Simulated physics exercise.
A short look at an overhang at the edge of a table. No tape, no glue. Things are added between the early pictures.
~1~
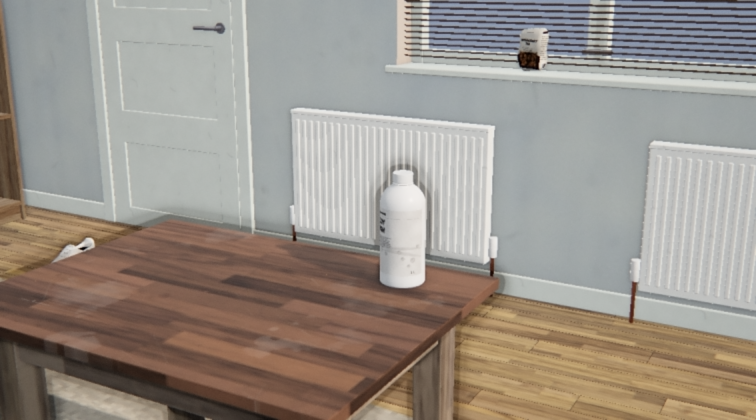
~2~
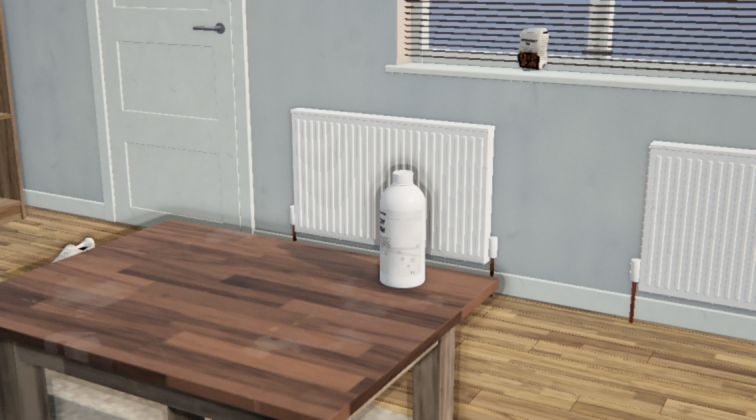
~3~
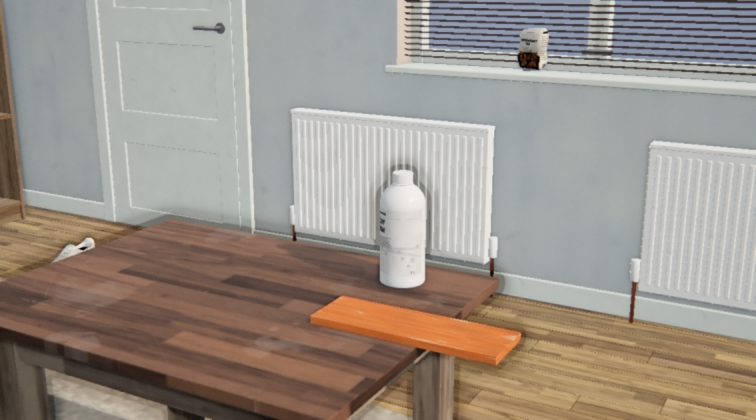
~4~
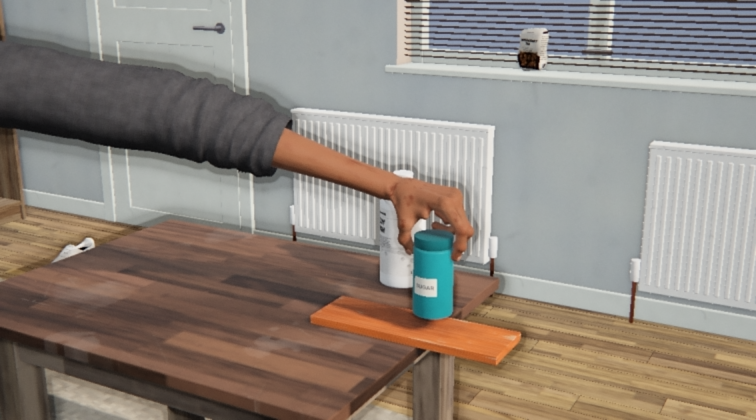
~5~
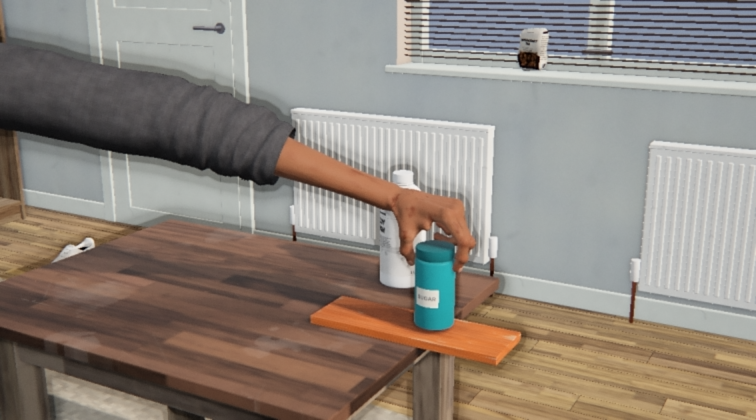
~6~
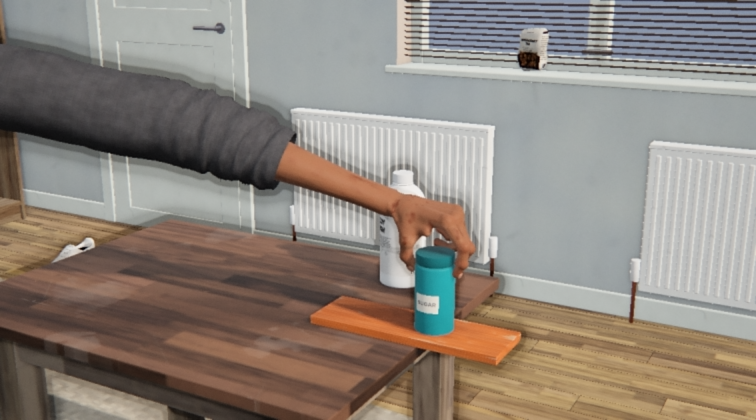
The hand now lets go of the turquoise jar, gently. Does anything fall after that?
The board holds.
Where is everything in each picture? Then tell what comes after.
In the first picture, the last thing is not in view yet; white bottle (403, 227).
In the second picture, the last thing is not in view yet; white bottle (403, 227).
In the third picture, the last thing is not in view yet; white bottle (403, 227).
The fourth picture shows coming down; turquoise jar (433, 274).
The fifth picture shows coming down; turquoise jar (435, 285).
The sixth picture shows set down, still held; turquoise jar (435, 290).
Then, 0.60 s after the last picture, nothing has stirred.
Then, 1.30 s after the last picture, turquoise jar resting near (435, 291).
At rest, all 3 in place. Seen from the same camera at the end, turquoise jar near (435, 291). The board keeps its balance.
